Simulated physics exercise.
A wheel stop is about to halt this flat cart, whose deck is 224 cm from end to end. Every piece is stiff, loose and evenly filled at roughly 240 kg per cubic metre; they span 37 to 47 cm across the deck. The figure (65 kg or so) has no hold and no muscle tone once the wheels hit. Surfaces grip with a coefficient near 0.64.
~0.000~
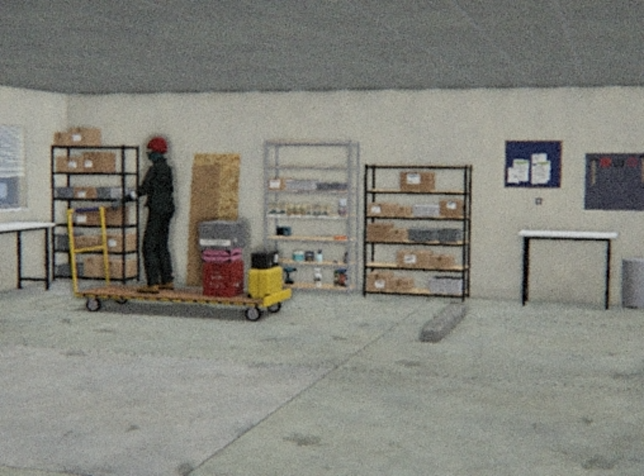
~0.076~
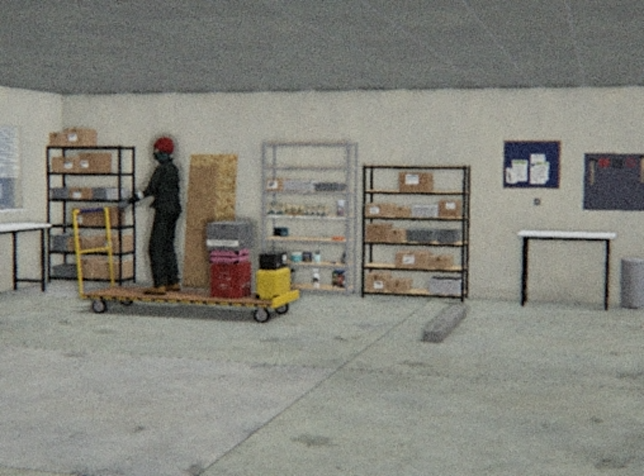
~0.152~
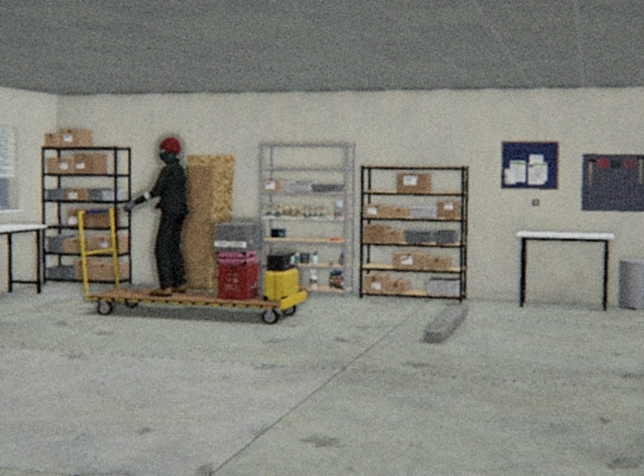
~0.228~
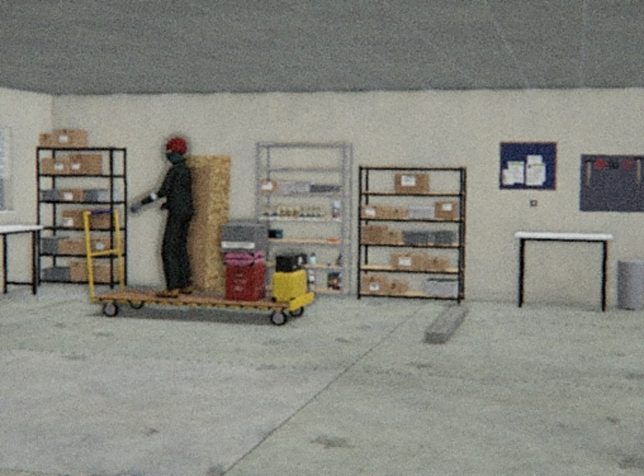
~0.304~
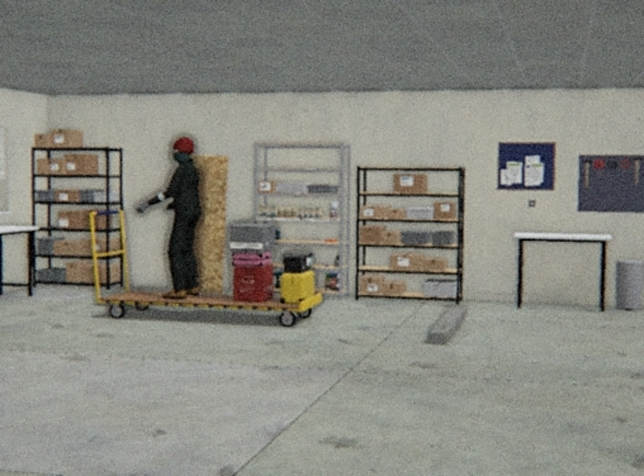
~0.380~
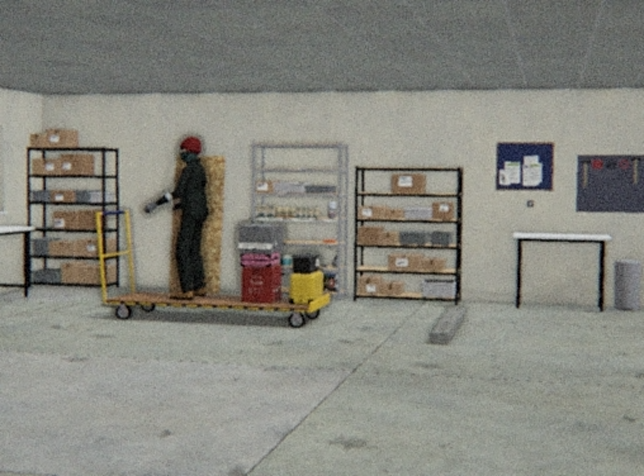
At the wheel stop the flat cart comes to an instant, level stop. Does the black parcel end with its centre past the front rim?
The black parcel comes off at this speed.
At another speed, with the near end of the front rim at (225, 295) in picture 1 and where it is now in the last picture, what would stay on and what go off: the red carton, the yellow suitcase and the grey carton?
In that case red on, yellow off, grey off.
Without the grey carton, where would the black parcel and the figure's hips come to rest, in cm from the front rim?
In that case black 40 past, hips 80 behind.
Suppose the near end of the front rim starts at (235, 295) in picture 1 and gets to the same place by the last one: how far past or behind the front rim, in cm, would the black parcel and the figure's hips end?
In that case black 110 past, hips 100 behind.
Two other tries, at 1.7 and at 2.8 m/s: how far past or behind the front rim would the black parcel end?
About 40 cm past and 110 cm past.
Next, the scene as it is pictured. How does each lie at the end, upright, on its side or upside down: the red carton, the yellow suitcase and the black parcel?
At rest: Red upright, yellow upright, black upside down.
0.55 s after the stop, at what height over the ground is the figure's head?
Some 90 cm up.
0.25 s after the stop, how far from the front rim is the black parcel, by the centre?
Some 5 cm past it.
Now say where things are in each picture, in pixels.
In the first frame, black parcel (265, 260), red carton (224, 278), rim corner (265, 303); 184 cm still to roll.
In the second frame, black parcel (273, 261), red carton (231, 279), rim corner (274, 304); 174 cm still to roll.
In the third frame, black parcel (281, 262), red carton (238, 281), rim corner (283, 305); 164 cm still to roll.
In the fourth frame, black parcel (289, 263), red carton (246, 282), rim corner (291, 307); 155 cm still to roll.
In the fifth frame, black parcel (297, 264), red carton (254, 283), rim corner (301, 308); 145 cm still to roll.
In the sixth frame, black parcel (306, 264), red carton (262, 283), rim corner (310, 308); 135 cm still to roll. Speed about 1.3 m/s.
After 1.44 s the deck stops.
After 1.99 s the black parcel is 20 cm past the rim, tilted 80°, near (470, 321) in the last picture's view.
After 2.44 s the black parcel is 35 cm past the rim, tilted 155°, near (486, 320) in the last picture's view.
At the end, 3.2 s, past the rim, grey carton and black parcel; behind it, pink suitcase, red carton, yellow suitcase and the figure's hips.
